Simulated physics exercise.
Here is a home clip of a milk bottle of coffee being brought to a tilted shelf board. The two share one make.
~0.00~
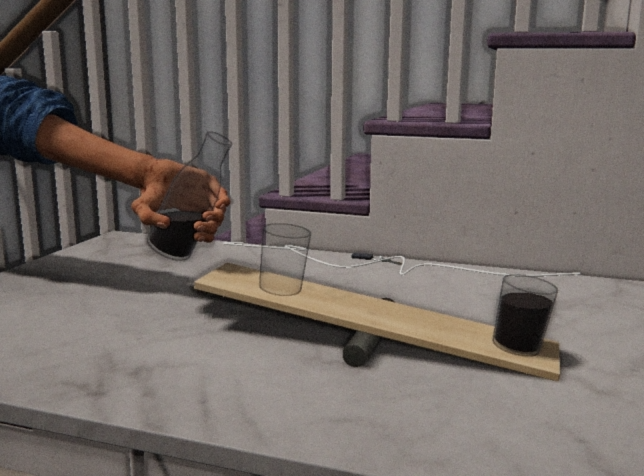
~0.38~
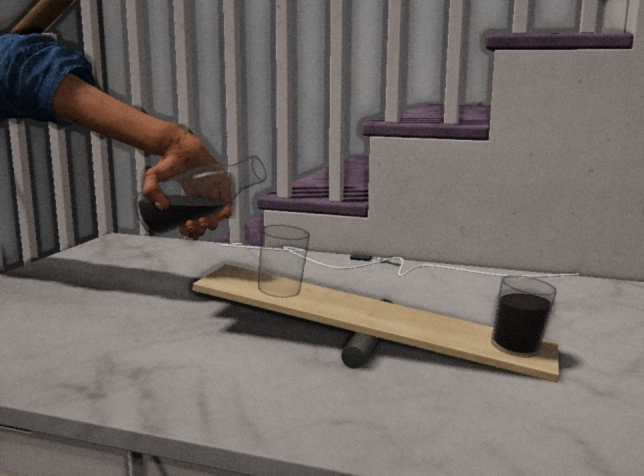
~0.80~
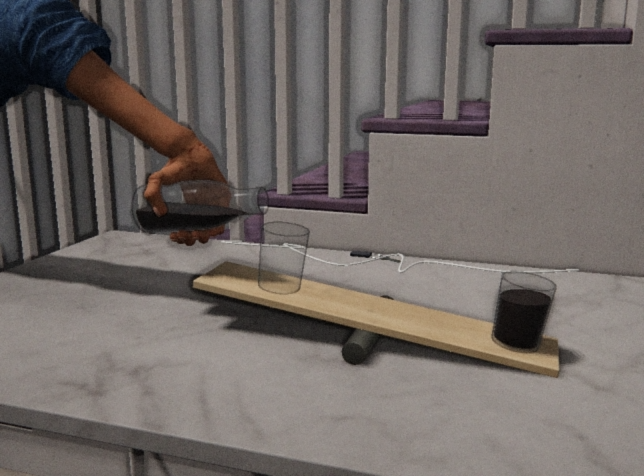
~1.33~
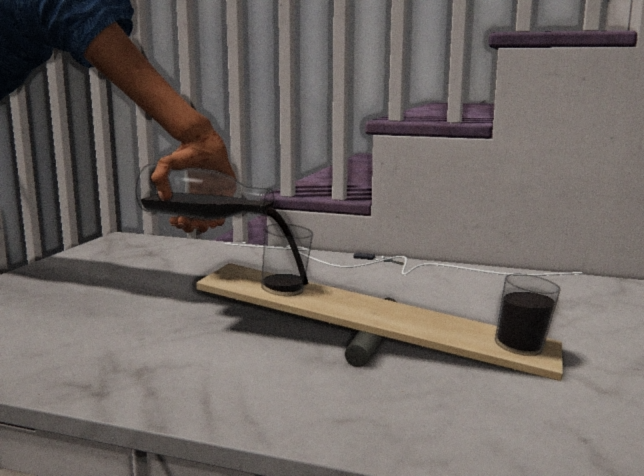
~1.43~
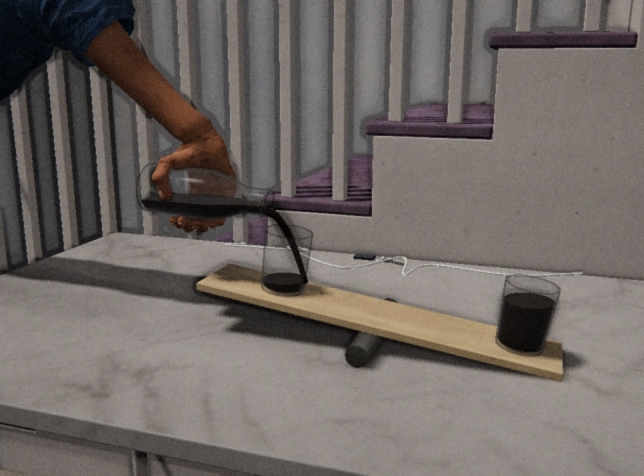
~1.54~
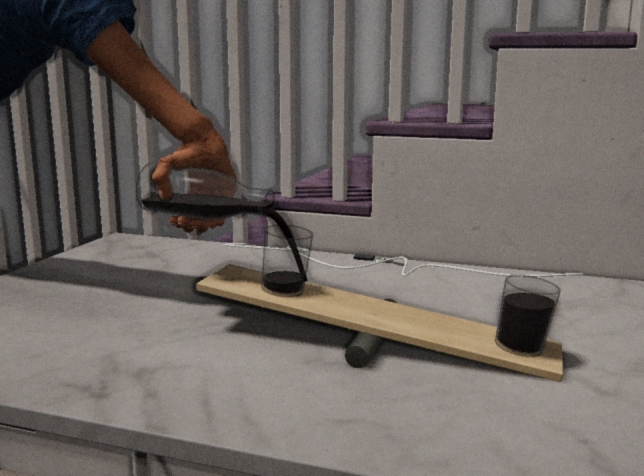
A hand tilting a glass bottle of dark liquid and pouring a stream into the raised left tumbler on a slanted board.
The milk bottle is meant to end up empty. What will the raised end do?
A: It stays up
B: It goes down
The answer is A.
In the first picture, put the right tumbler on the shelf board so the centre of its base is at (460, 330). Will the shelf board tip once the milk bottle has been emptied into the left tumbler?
Outcome: Tips.
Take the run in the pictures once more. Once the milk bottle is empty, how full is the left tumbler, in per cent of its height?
Fill level: About 80 percent.
After 2.6 s, the left tumbler is about half full; the shelf board leans as before.
After 3.4 s, the left tumbler is about three quarters full; the shelf board leans as before.
After 4.8 s, the left tumbler is about three quarters full; the shelf board leans as before.
